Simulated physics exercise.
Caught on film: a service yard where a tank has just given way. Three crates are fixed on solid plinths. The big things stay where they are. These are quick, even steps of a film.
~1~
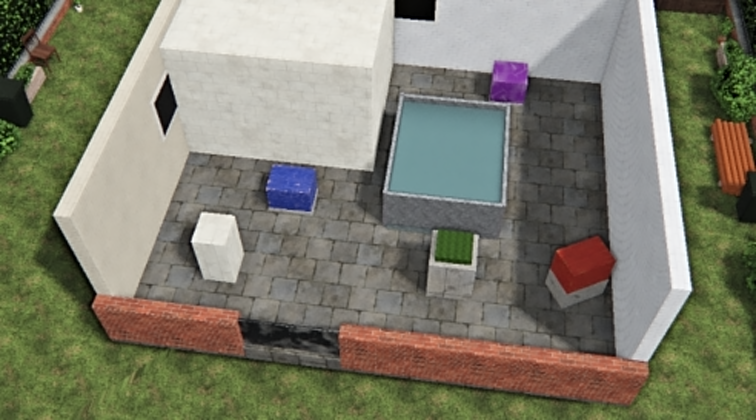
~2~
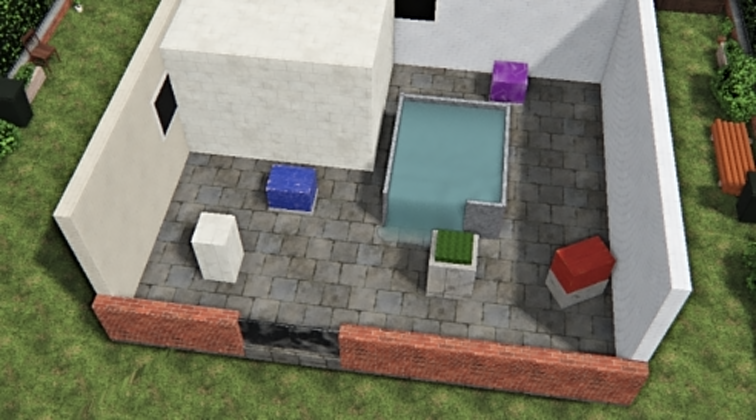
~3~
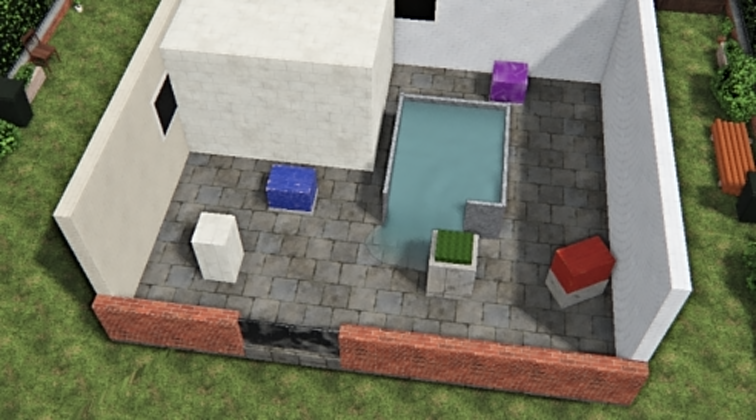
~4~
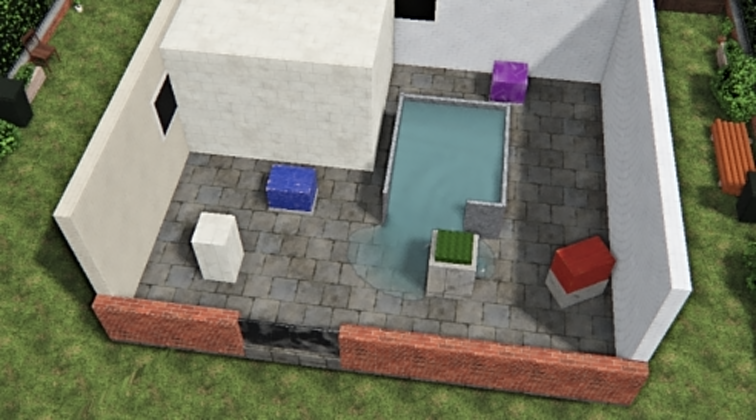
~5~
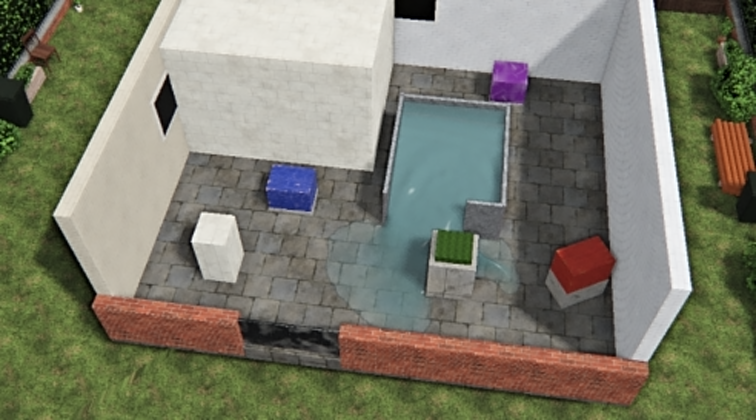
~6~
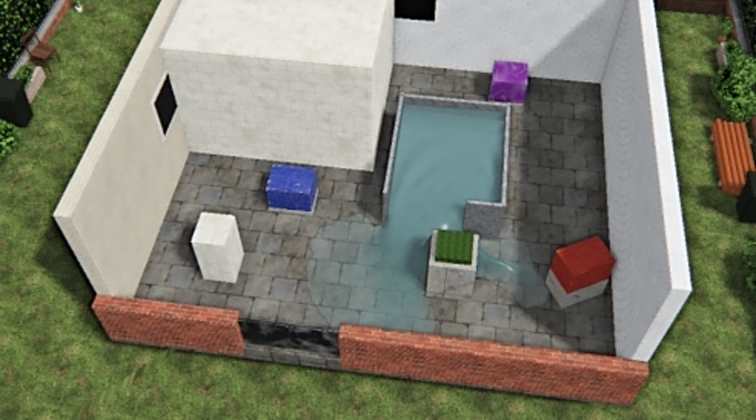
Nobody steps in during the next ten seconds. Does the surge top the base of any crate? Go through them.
One by one: The purple crate is soaked; the blue crate is soaked; the red crate keeps dry.
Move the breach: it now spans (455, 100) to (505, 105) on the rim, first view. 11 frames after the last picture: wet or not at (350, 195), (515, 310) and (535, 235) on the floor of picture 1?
In that order: Not flooded, dry, dry.
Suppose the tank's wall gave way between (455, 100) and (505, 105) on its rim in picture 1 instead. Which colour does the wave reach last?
It is the one in blue.
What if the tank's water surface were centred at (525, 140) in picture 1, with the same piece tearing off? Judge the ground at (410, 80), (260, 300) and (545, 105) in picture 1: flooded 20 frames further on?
In that order: Clear, awash, free of water.
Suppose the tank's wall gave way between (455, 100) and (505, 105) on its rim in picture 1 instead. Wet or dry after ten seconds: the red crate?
In short: The red one remains dry.
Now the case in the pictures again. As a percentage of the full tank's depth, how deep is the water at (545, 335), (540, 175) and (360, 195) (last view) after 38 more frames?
About 16, 2 and 6 per cent.
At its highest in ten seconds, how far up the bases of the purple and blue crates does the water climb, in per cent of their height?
Near 200 and 330 in a hundred.
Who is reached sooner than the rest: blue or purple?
The blue one.
A moment on, water covers 35 % of the floor; the purple crate not reached, the blue crate water round its plinth, the red crate water round its plinth.
Next, water covers 50 % of the floor; the purple crate not reached, the blue crate water round its plinth, the red crate water round its plinth.
Then, water covers 70 % of the floor; the purple crate not reached, the blue crate water round its plinth, the red crate water round its plinth.
Later, water covers 90 % of the floor; the purple crate water round its plinth, the blue crate water round its plinth, the red crate water round its plinth.
In the end, water covers 100 % of the floor; the purple crate was topped, the blue crate was topped, the red crate stayed above the water.
